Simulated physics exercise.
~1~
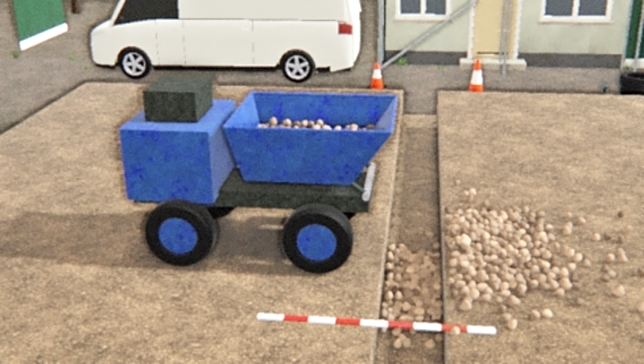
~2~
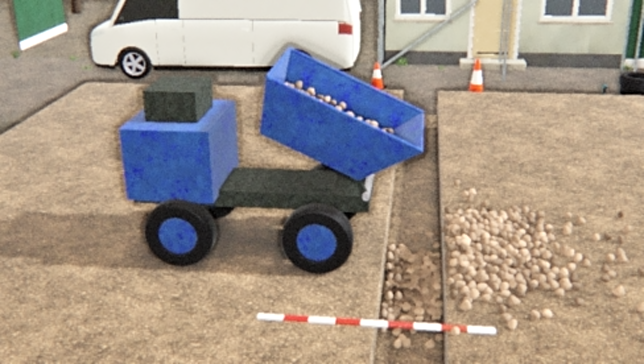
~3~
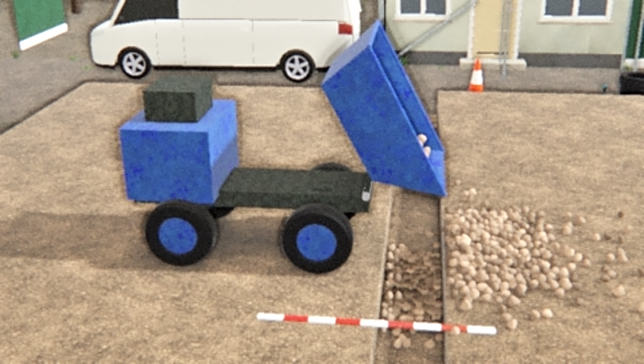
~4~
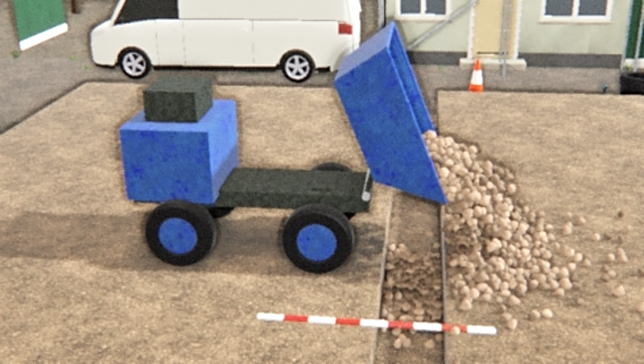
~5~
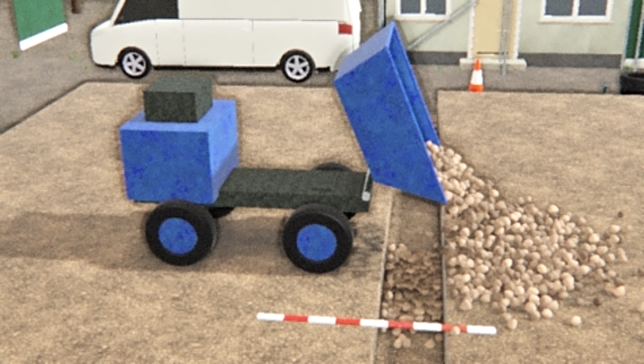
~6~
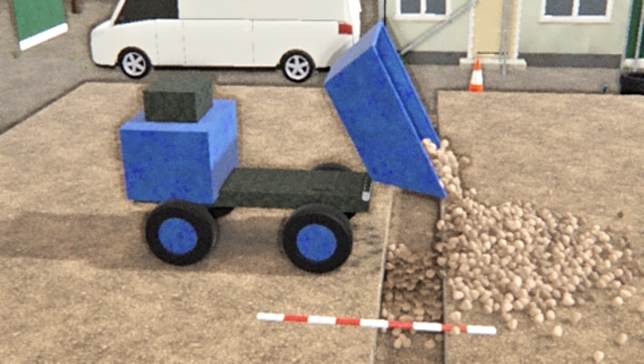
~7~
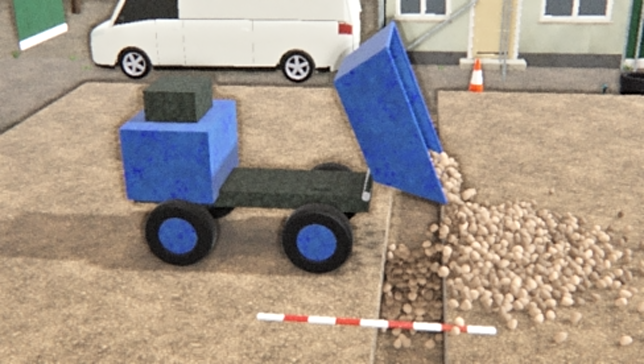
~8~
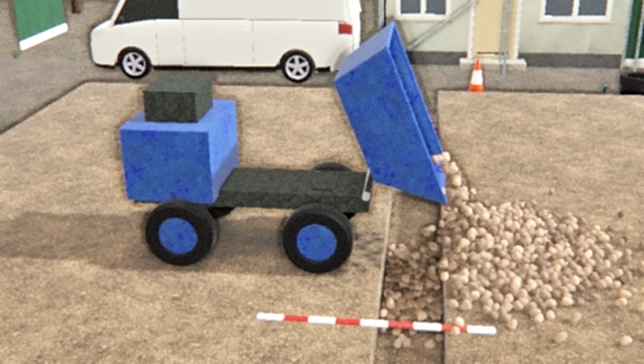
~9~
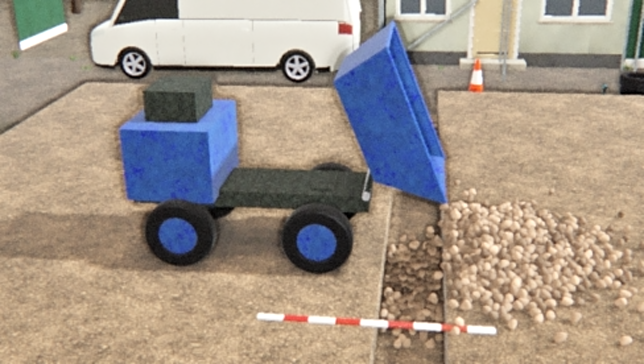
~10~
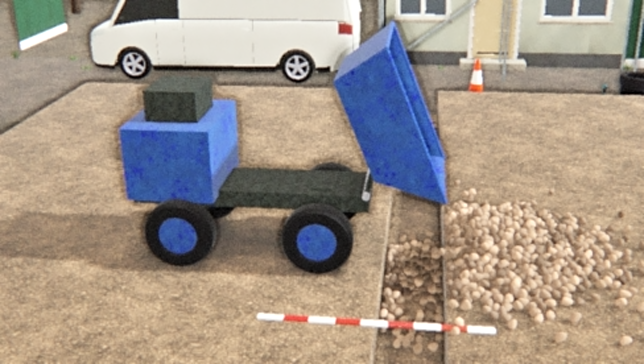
A blue dumper with black wheels stands on bare brown ground, seen from the side and slightly above by a still camera, its skip of pale rounded stones facing a narrow trench. More stones already lie in the trench and heaped beyond it, behind a red and white staff, while a white van, traffic cones and a pale building stand at the back. The skip tips steeply to the right, and stones pour mostly onto the far heap. It jerks back slightly and forward again, shaking out the remainder. Finally the skip stays steeply tipped and empty, with a broad heap beyond the trench and somewhat more stones inside it.
